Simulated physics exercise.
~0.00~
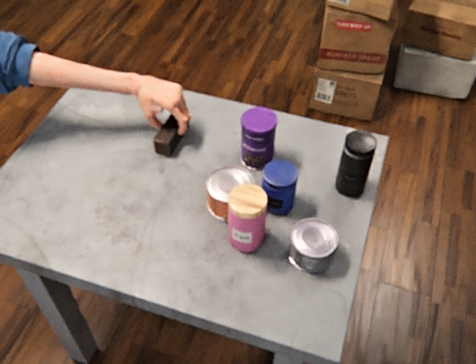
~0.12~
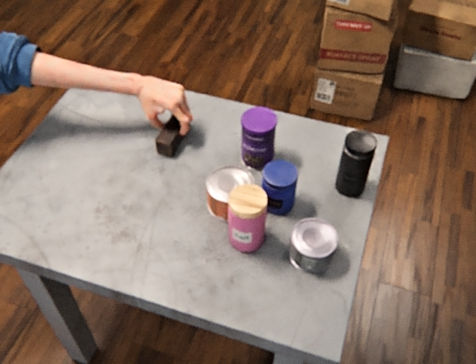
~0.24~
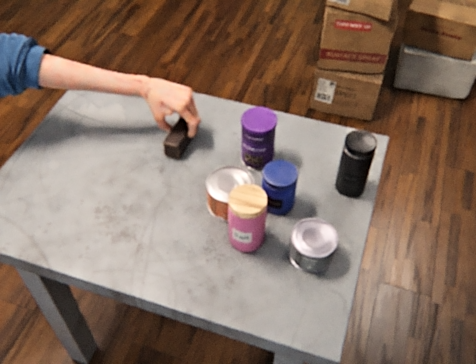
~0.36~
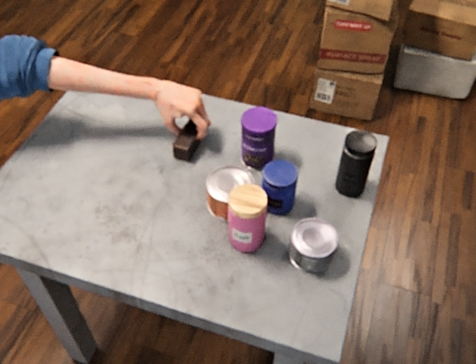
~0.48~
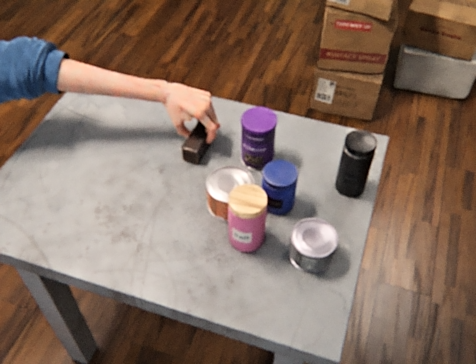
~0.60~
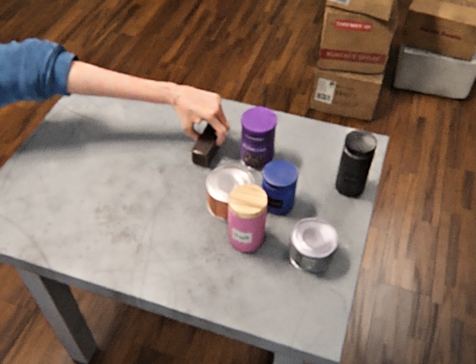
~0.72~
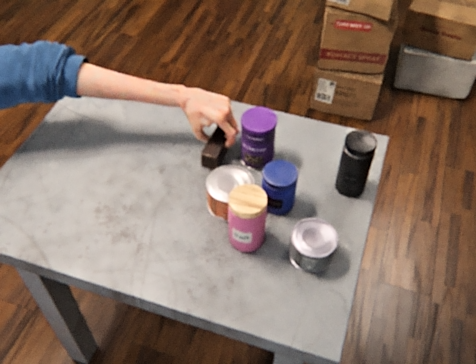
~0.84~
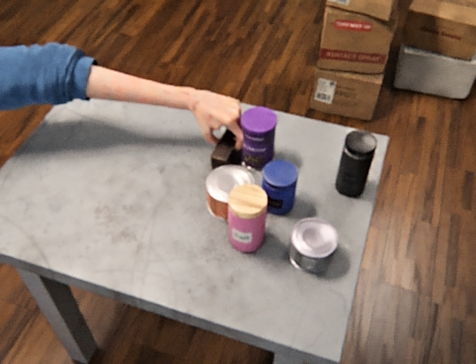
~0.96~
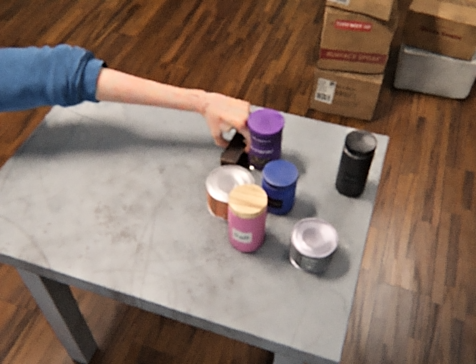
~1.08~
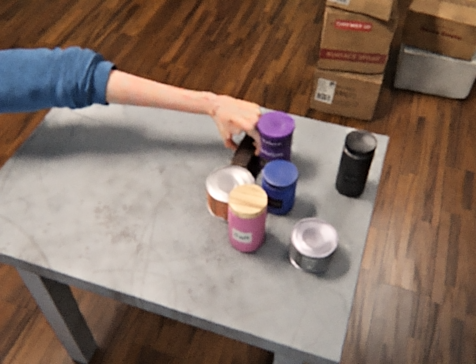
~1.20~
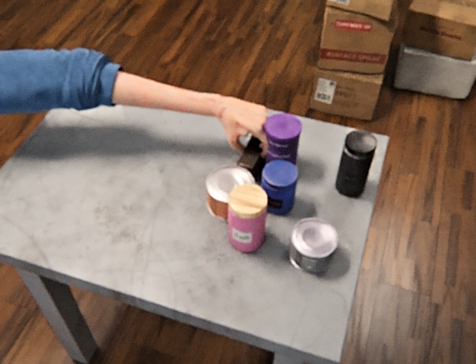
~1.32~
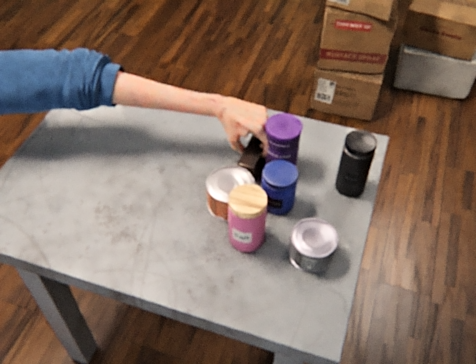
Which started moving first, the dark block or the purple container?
The dark block started moving first, and the purple container only shifted later, once the block had been slid over to it.
